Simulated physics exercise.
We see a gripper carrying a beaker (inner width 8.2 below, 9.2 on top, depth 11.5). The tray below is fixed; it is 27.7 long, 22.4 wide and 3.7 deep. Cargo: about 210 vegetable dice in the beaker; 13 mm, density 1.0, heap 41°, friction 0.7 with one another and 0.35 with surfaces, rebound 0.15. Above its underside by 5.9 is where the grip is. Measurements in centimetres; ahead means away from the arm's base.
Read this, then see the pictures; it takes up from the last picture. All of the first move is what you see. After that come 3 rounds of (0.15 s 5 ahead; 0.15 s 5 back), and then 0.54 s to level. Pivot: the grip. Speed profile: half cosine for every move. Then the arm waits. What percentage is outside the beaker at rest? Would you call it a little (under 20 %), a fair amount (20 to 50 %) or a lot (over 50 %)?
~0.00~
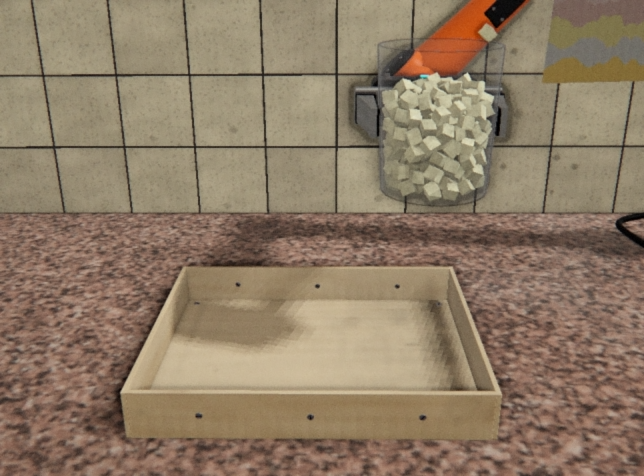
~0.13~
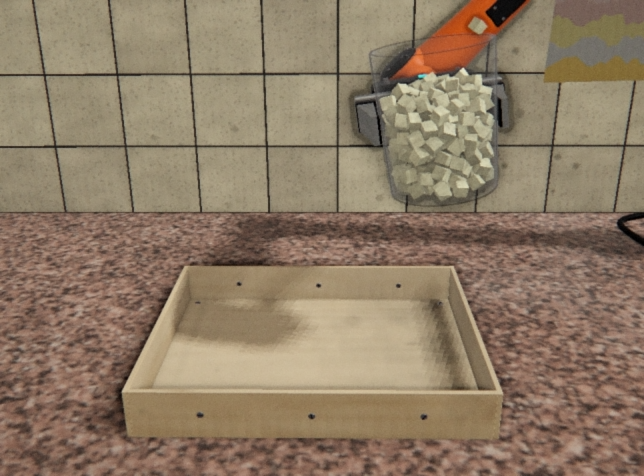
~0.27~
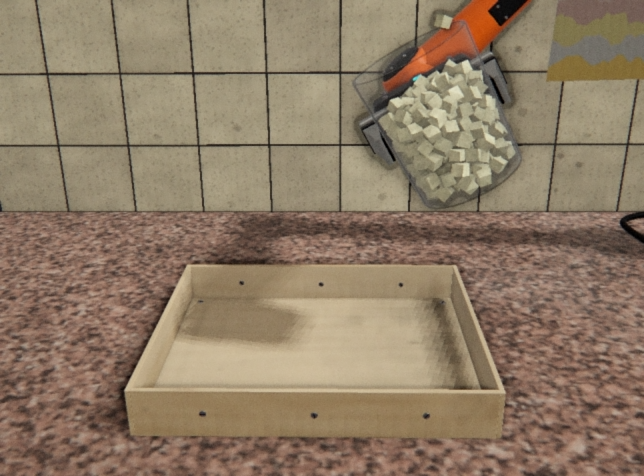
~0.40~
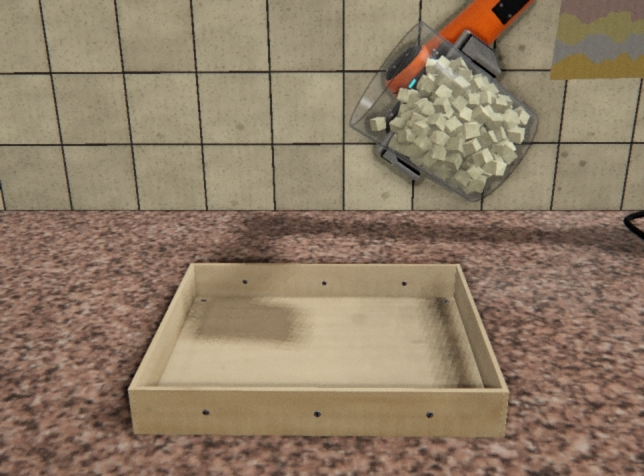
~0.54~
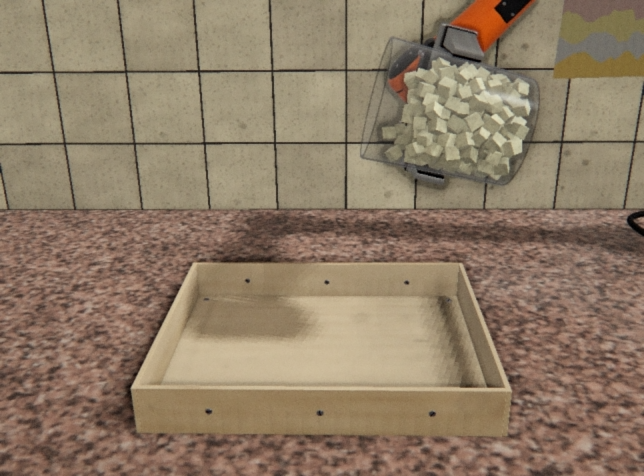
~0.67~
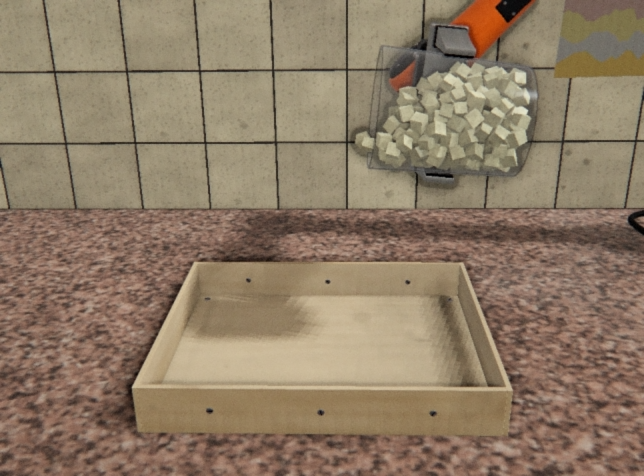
I would call it a lot, over 50 %.
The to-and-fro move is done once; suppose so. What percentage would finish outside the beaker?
Approx. 40 per cent.
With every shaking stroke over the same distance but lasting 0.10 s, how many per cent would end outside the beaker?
About 85 per cent, then.
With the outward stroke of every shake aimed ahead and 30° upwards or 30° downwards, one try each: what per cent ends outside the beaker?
First try about 85 %, second try about 30 %.
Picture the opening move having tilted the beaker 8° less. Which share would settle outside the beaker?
Roughly 40 percent then.
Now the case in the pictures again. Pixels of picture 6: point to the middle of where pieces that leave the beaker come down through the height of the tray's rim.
Centre: About (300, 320).
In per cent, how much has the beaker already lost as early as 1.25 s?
50 %.
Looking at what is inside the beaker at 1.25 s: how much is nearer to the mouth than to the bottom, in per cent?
Mouth half: Close to 75 per cent.
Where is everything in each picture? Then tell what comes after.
In the first frame, beaker middle at (437, 122), level; upper third of the load around (437, 103), from x 390 to 490, top at y 35; 210 in the beaker.
In the second frame, beaker middle at (438, 121), tilted 8° forward; upper third of the load around (440, 104), from x 390 to 485, top at y 25.
In the third frame, beaker middle at (441, 120), tilted 29° forward; upper third of the load around (449, 102), from x 390 to 505, top at y 20.
In the fourth frame, beaker middle at (445, 118), tilted 55° forward; upper third of the load around (454, 98), from x 380 to 520, top at y 65.
In the fifth frame, beaker middle at (448, 116), tilted 76° forward; upper third of the load around (462, 92), from x 390 to 520, top at y 65.
In the sixth frame, beaker middle at (449, 115), tilted 84° forward; upper third of the load around (472, 93), from x 365 to 520, top at y 70; 210 in the beaker.
By 1.25 s, tilted 84° forward, highest piece 22 above the table; 109 in the beaker, 73 in the tray, 28 in flight or on a rim.
By 1.82 s, tilted 46° forward, highest piece 24 above the table; 148 in the tray, 62 in the beaker.
By 2.31 s, level, highest piece 22 above the table; 148 in the tray, 62 in the beaker.
By 3.36 s, level, highest piece 22 above the table; 148 in the tray, 62 in the beaker.
Final count, 148 in the tray, 62 in the beaker. That is 70 % outside the beaker.
